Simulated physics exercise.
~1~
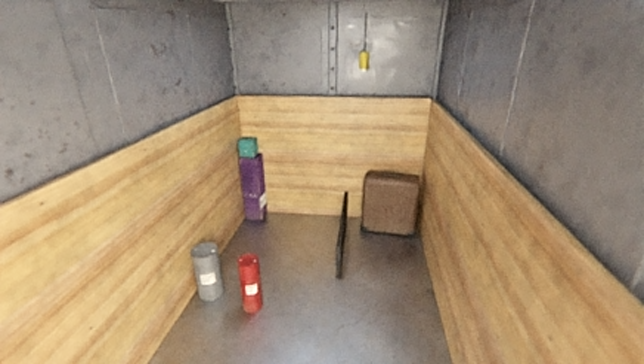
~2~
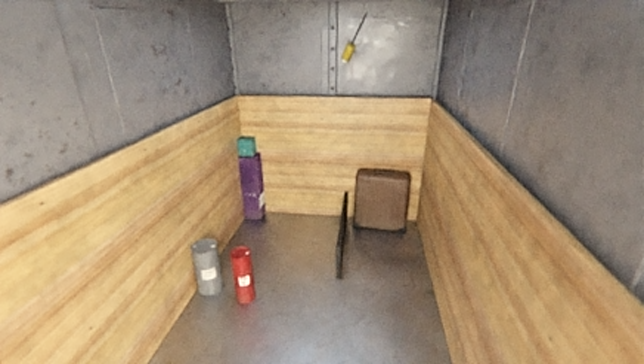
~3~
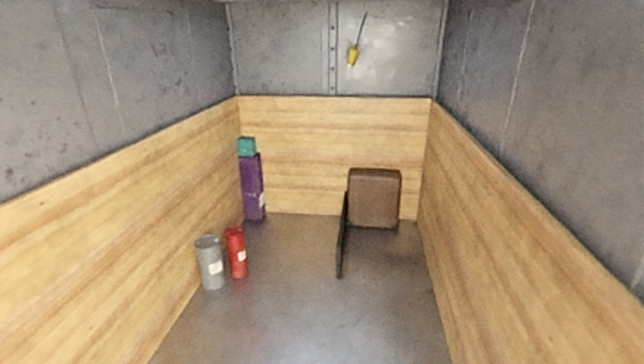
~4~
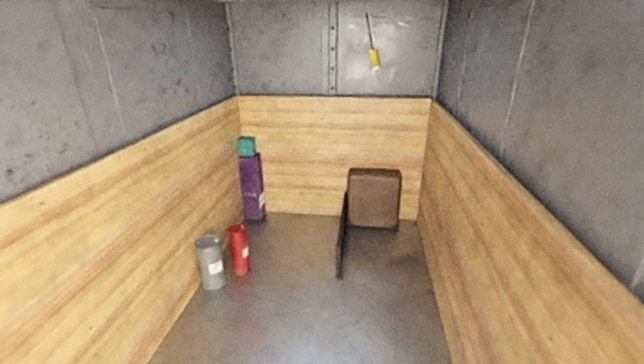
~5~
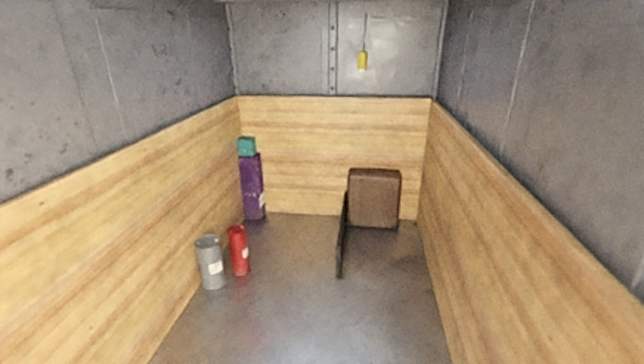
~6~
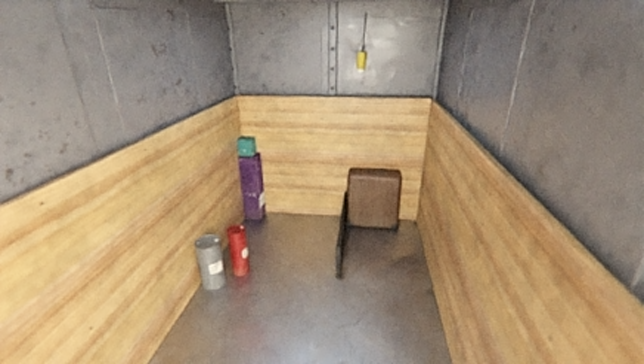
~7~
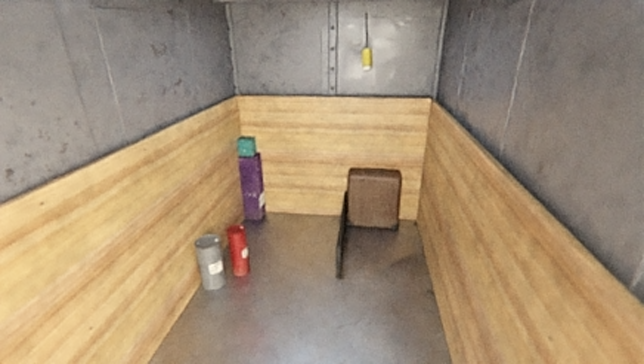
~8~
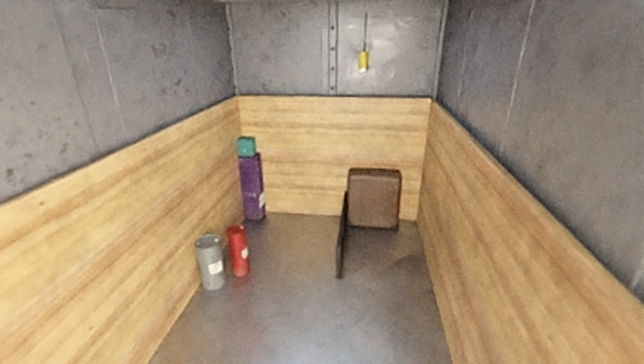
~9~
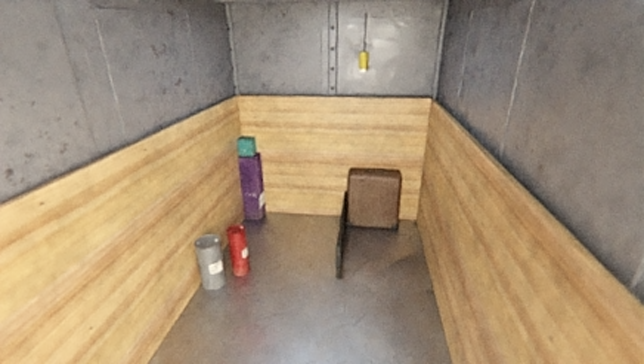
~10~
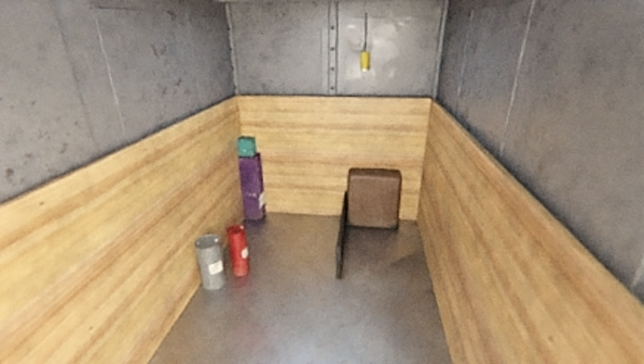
The red canister slid back and to the left across the van floor, ending close beside the grey one, while the brown case shifted left against the low board and a yellow hanging tag swung about, then everything settled, still upright.
